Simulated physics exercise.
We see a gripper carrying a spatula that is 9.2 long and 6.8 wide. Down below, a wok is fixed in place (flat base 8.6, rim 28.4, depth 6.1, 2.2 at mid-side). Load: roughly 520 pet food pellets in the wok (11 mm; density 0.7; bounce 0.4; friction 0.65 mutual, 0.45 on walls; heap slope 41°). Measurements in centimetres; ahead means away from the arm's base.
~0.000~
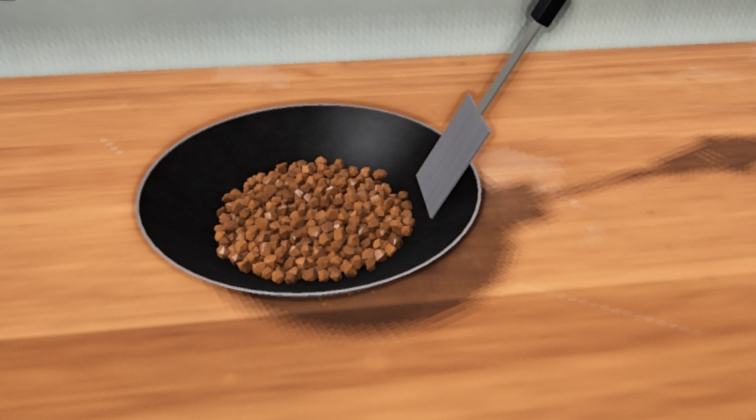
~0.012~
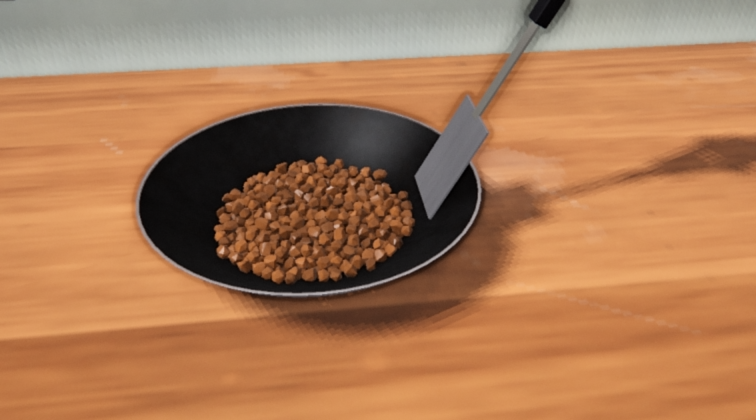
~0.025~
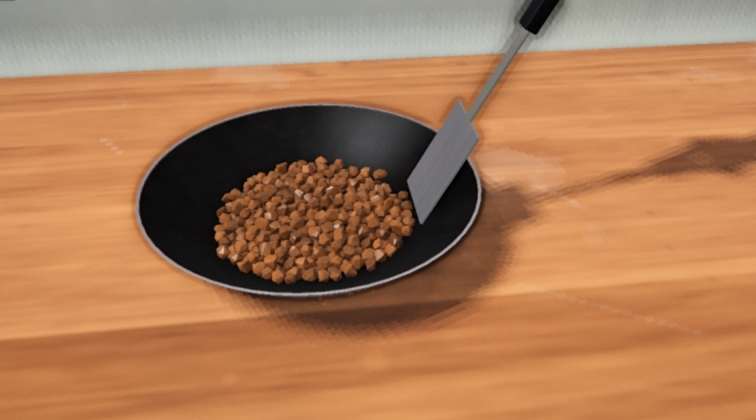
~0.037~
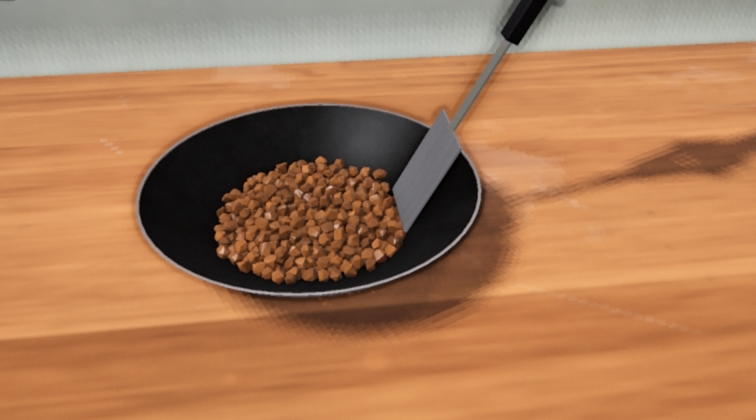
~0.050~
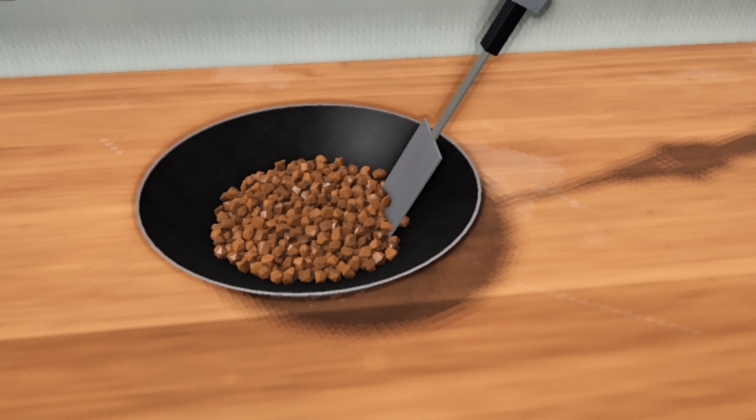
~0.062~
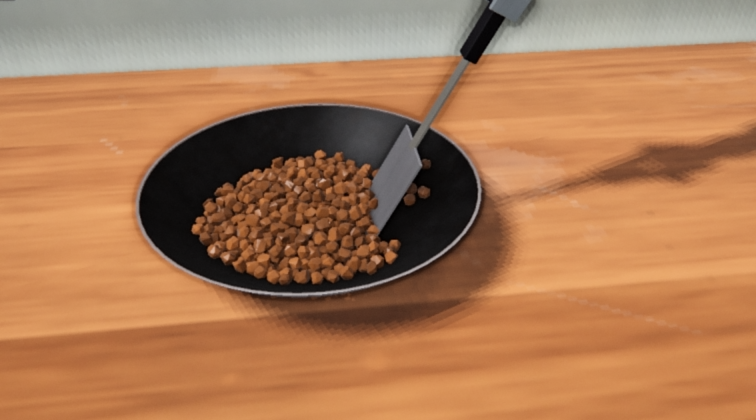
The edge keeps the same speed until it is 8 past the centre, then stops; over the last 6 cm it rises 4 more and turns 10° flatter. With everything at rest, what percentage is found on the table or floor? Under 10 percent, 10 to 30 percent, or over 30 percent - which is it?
It is over 30 percent.
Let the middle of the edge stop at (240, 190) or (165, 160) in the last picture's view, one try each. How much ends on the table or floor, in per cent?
Around 25 per cent for the first try and 50 per cent for the second.
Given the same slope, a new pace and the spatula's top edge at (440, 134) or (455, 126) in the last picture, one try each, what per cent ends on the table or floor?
That comes to about 20 and about 5 percent, in that order.
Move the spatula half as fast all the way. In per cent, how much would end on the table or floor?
In that case, close to 15 per cent.
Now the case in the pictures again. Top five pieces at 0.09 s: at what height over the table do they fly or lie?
Height: Approx. 9 cm.
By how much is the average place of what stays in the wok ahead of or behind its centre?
Ahead of centre, near 3.5 centimetres.
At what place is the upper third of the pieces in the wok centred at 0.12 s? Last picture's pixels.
(235, 195).
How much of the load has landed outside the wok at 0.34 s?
I'd put it at around 15 per cent.
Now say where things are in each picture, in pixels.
In the first frame, spatula top edge at (479, 112), sloping 62°; upper third of the load around (313, 207), from x 220 to 410, top at y 165; 525 in the wok.
In the second frame, spatula top edge at (478, 113), sloping 62°; upper third of the load around (313, 207), from x 220 to 410, top at y 165.
In the third frame, spatula top edge at (469, 118), sloping 62°; upper third of the load around (313, 207), from x 220 to 410, top at y 165.
In the fourth frame, spatula top edge at (452, 128), sloping 62°; upper third of the load around (313, 207), from x 220 to 400, top at y 165.
In the fifth frame, spatula top edge at (433, 137), sloping 62°; upper third of the load around (311, 205), from x 215 to 410, top at y 160.
In the sixth frame, spatula top edge at (414, 144), sloping 62°; upper third of the load around (304, 203), from x 200 to 425, top at y 155; 525 in the wok.
After 0.09 s, sloping 62°, highest piece 11 above the table; 524 in the wok, 1 on the blade or in flight.
After 0.12 s, sloping 60°, highest piece 17 above the table; 515 in the wok, 10 on the blade or in flight.
After 0.34 s, sloping 52°, highest piece 26 above the table; 319 in the wok, 80 on the table or floor, 126 on the blade or in flight.
After 1.39 s, sloping 52°, highest piece 7 above the table; 319 in the wok, 206 on the table or floor.
At rest, 319 in the wok, 206 on the table or floor. That is 39 % on the table or floor.
